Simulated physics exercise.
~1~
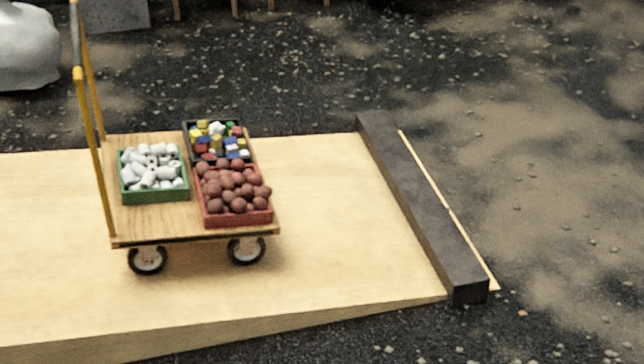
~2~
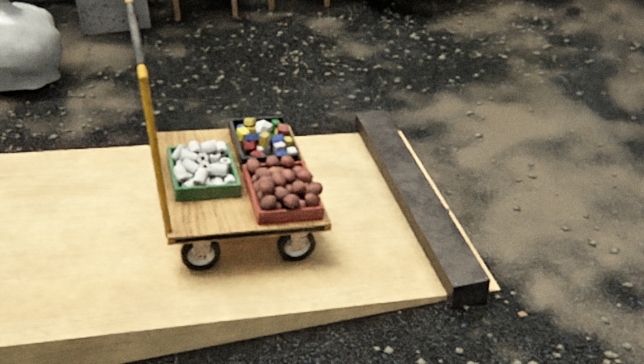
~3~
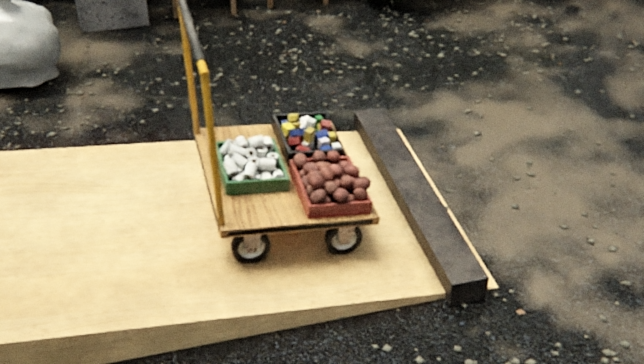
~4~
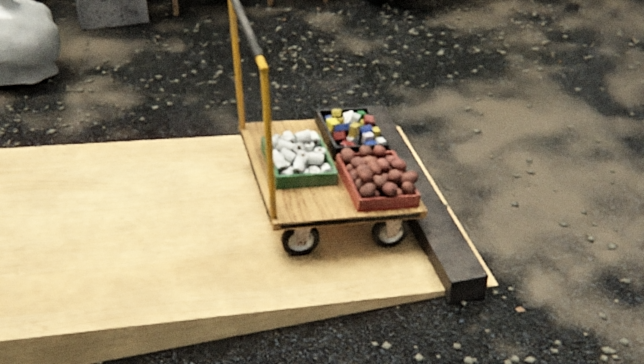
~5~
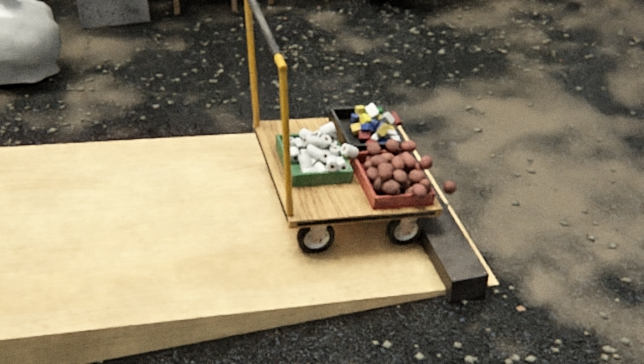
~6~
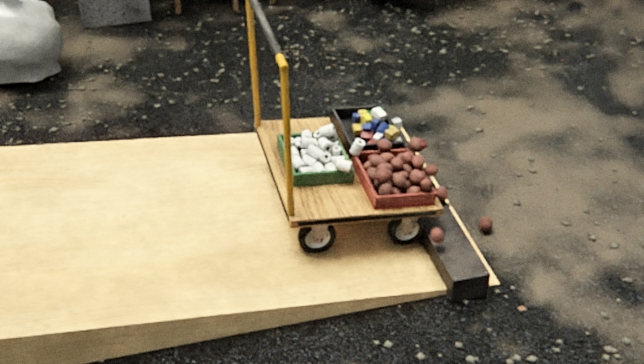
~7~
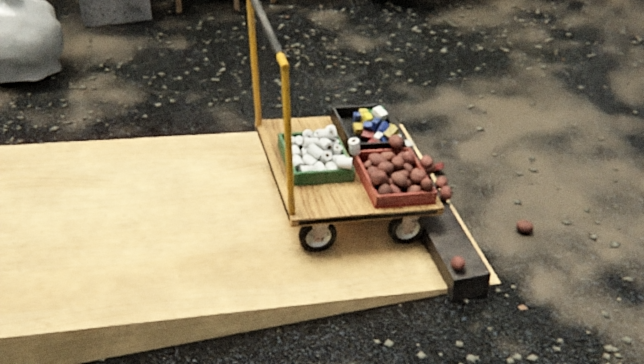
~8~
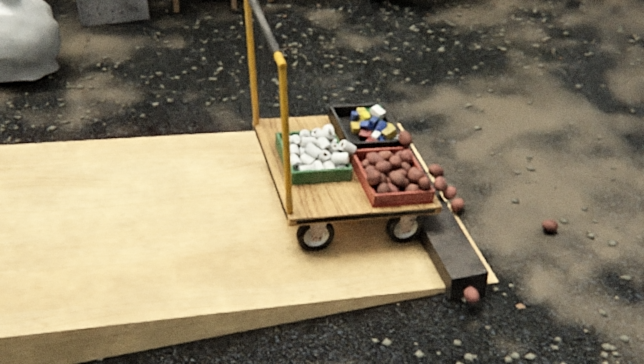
A wooden trolley with a yellow-posted handle rolls right along a pale, low platform on dark, gritty ground, seen from above and to one side by a slightly swaying camera. It carries a green tray of white rolls on the left, a red tray of reddish-brown potatoes at front right and a black tray of colourful blocks behind. The trolley reaches the dark kerb and stops, staying level. The loads shift rightward, and several potatoes spill over the kerb side. One rolls away across the dirt, while the trolley stands still with most of its load aboard.
